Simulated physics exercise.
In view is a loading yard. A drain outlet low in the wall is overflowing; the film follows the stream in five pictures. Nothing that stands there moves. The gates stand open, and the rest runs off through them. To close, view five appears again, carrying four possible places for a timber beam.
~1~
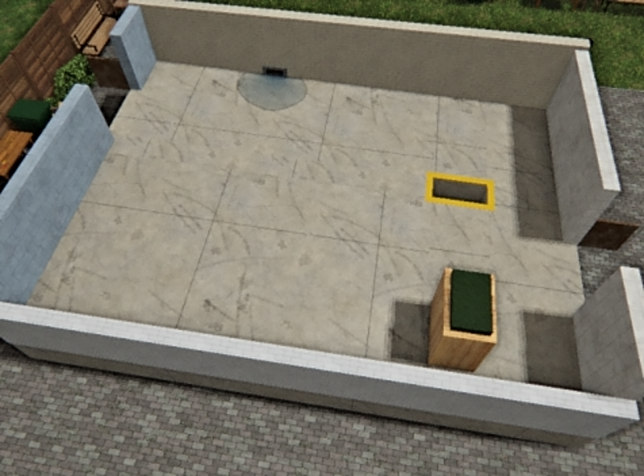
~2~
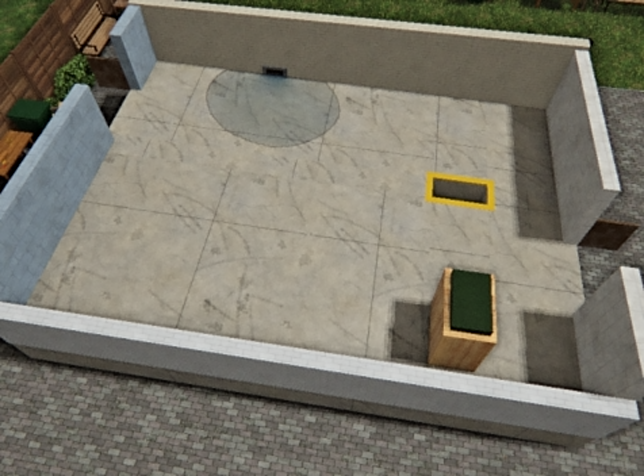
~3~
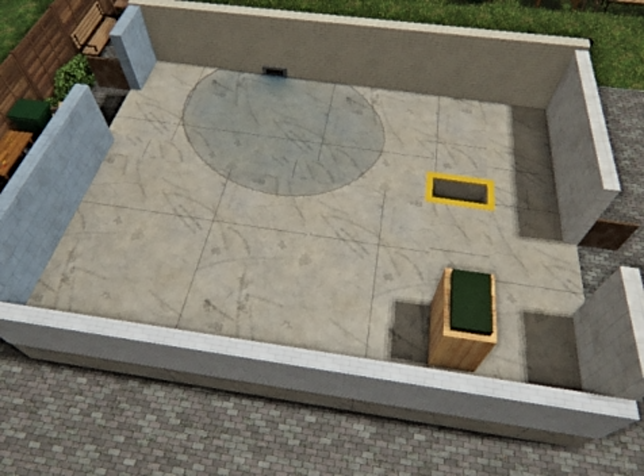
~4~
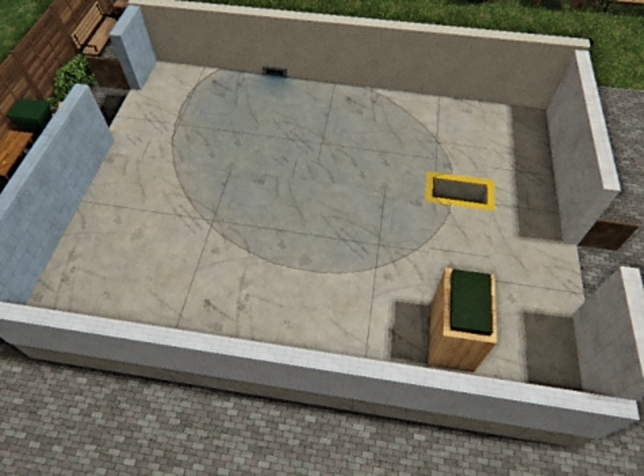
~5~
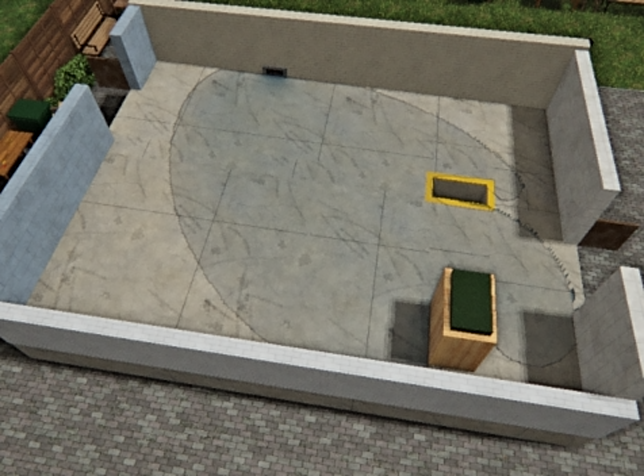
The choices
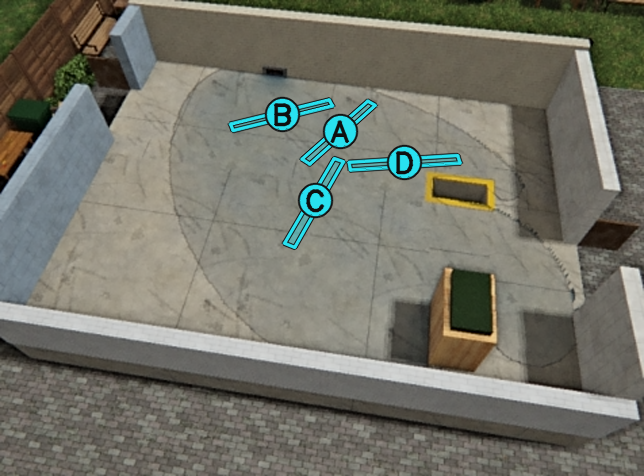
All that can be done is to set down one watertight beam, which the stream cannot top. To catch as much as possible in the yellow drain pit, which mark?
Take C.
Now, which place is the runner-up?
Place B.
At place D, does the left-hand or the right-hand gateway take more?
The right gate.
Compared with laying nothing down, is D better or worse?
It is worse.
On the marked copy, A from (305, 161) to (371, 103); B from (231, 127) to (330, 102); C from (289, 245) to (338, 160); D from (349, 166) to (458, 159).
With A, about 3 % of the stream goes into the yellow drain pit, about 95 % out by the gates.
With B, about 13 % of the stream goes into the yellow drain pit, about 85 % out by the gates.
With C, about 18 % of the stream goes into the yellow drain pit, about 80 % out by the gates.
With D, next to none of the stream goes into the yellow drain pit, about 97 % out by the gates.
